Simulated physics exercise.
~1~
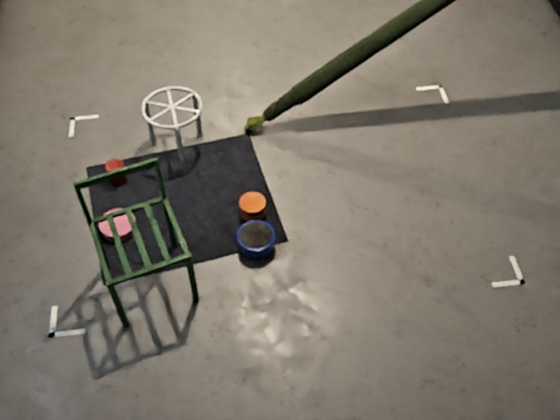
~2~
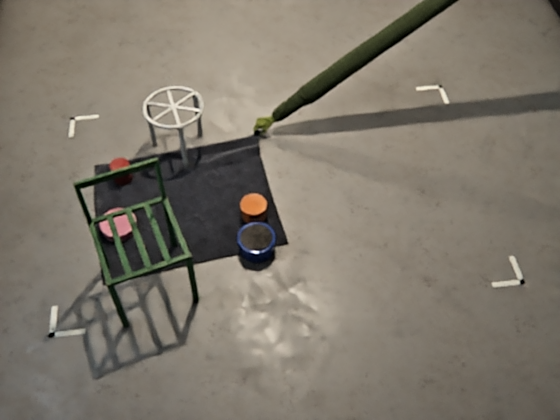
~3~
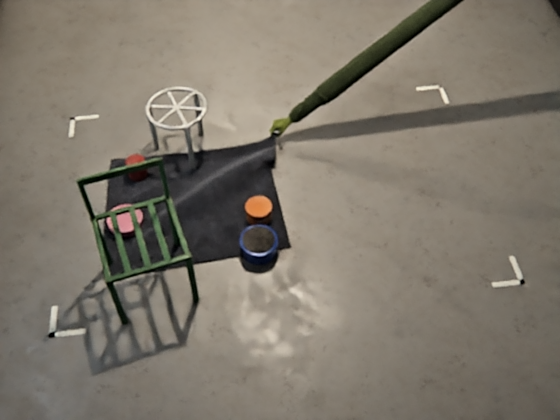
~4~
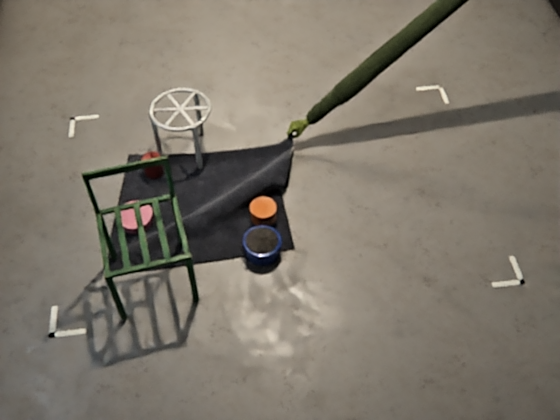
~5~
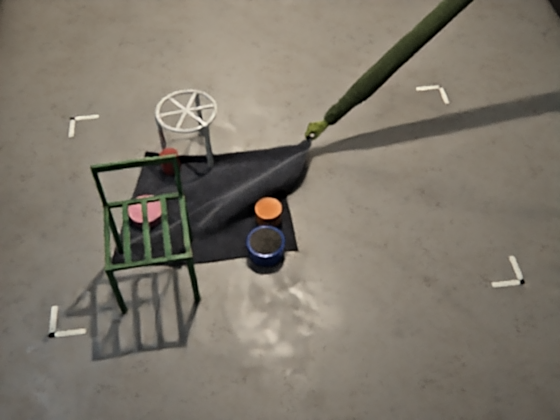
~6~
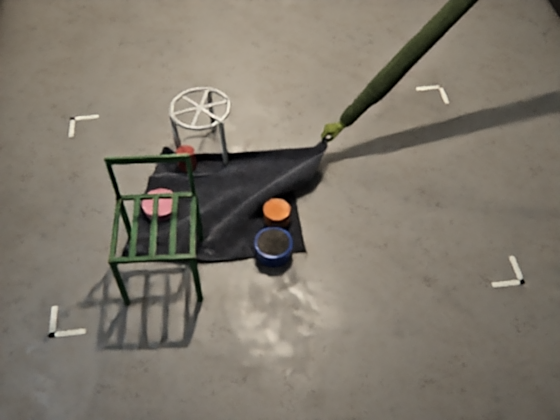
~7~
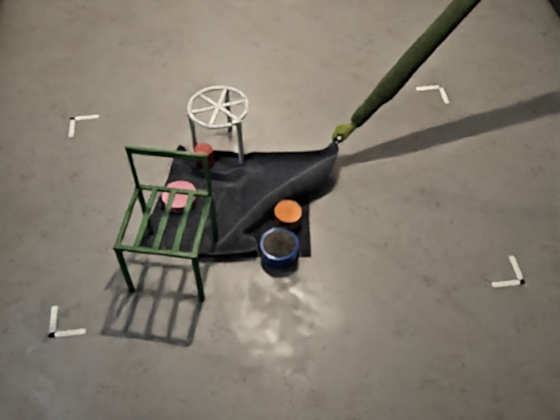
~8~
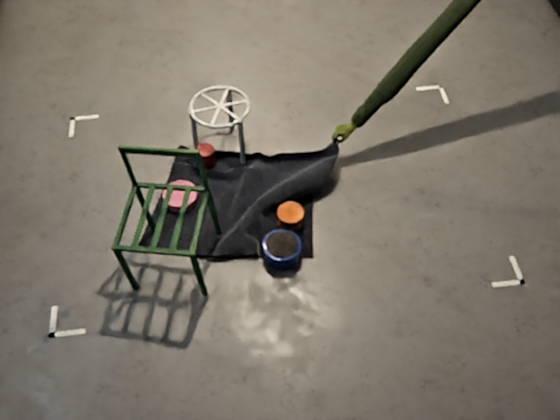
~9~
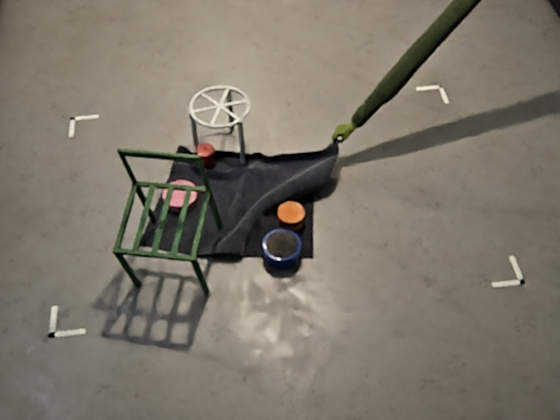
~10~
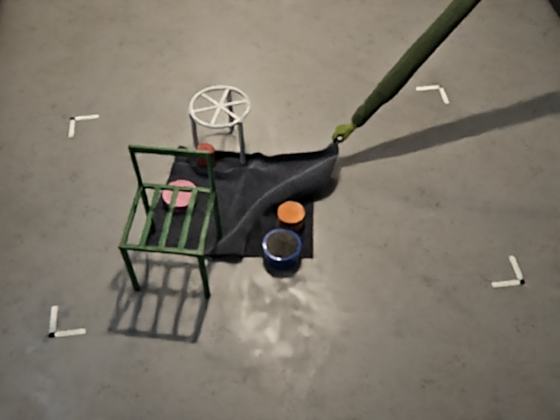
A long green arm dragged the corner of a dark rug to the right, bunching it into folds and carrying along the red tub, pink bin, orange bin, blue pot, white stool and green chair, until everything came to rest, still upright.
